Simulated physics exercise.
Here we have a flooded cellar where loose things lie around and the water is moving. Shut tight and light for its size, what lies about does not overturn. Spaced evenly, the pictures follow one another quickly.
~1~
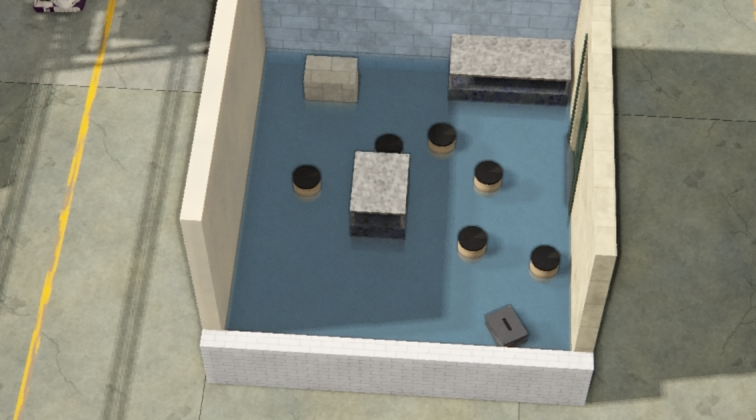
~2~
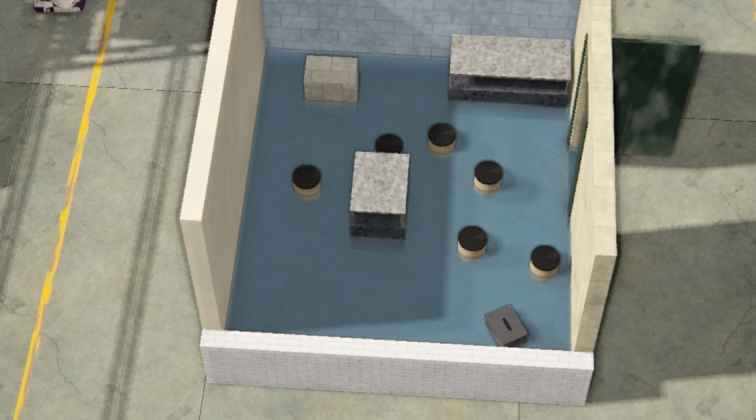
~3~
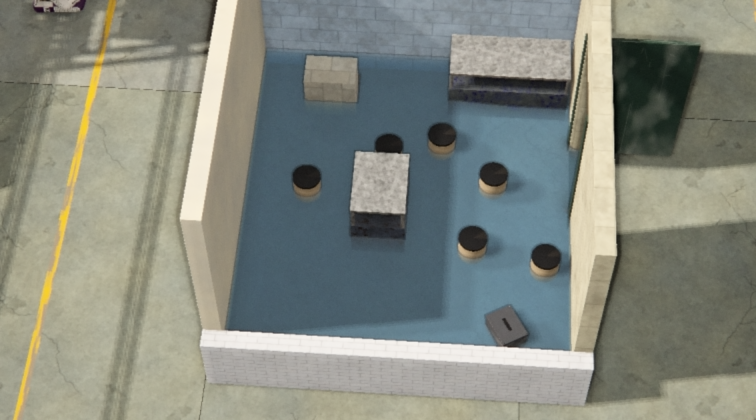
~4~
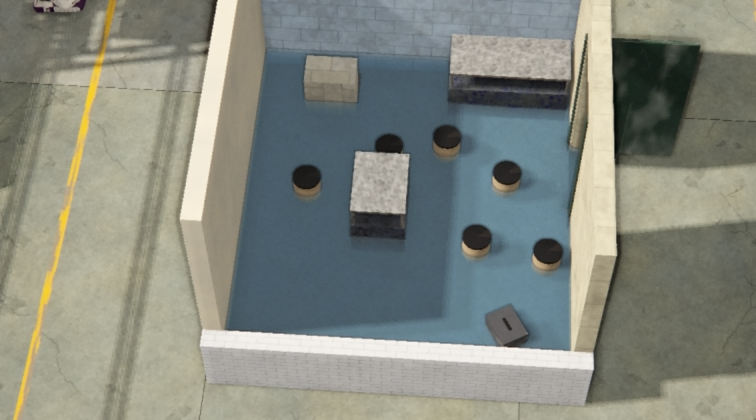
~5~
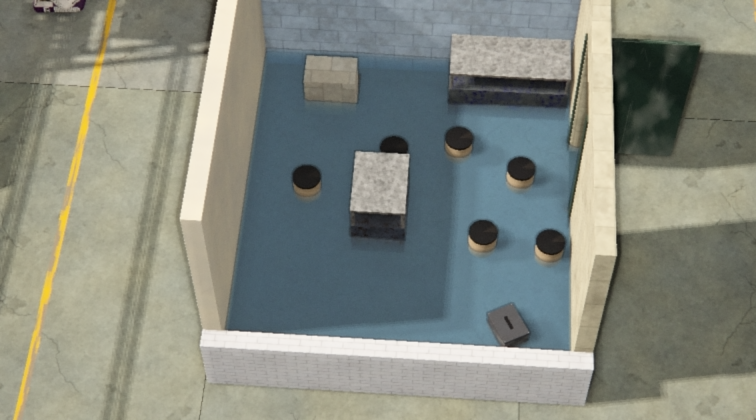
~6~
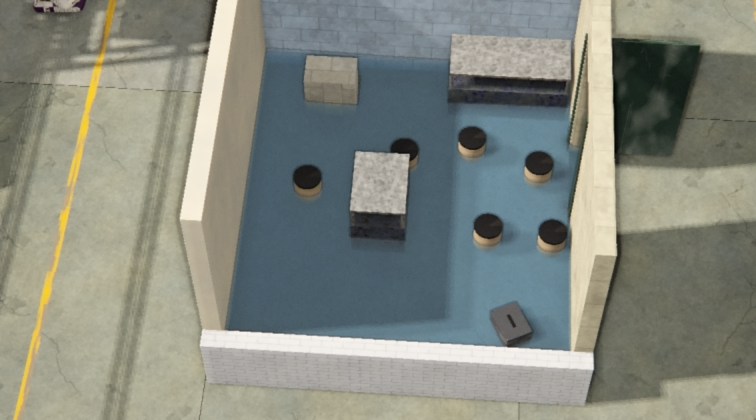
A roofless room with pale walls and a blue, water-covered floor is seen from high above, by a camera that stays still. A grey speckled block stands mid-floor, with a counter and pale box behind, six black-topped round pails around, and a dark grey box near the front. A dark green panel appears outside right, then the right-hand pails drift gradually, mostly rightward, others following slightly.
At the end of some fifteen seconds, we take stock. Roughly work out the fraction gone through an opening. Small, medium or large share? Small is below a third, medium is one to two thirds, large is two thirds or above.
A large share.
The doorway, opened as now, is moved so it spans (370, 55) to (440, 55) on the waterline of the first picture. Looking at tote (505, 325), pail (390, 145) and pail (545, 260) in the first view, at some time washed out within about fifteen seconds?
Item one: Remains; item two: Leaves; item three: Remains.
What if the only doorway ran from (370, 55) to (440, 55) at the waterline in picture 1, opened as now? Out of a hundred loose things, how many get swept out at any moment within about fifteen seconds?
Roughly 60 in a hundred.
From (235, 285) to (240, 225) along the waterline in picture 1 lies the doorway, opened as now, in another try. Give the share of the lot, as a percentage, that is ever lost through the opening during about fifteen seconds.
About 30 %.
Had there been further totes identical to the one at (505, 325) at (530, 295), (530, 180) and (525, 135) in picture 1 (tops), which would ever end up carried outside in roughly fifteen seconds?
First escapes, second escapes, third escapes.
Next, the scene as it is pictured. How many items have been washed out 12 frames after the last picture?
Total: 4.
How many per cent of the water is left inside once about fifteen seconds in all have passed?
Some 48 per cent.
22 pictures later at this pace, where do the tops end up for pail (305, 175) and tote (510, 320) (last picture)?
(371, 154) and (555, 253), approximately.
A moment on, 1 of 7 are out; 6 afloat.
Next, 4 of 7 are out; 3 afloat.
Later, 5 of 7 are out; 2 afloat.
In the end, 6 of 7 are out; 1 afloat.
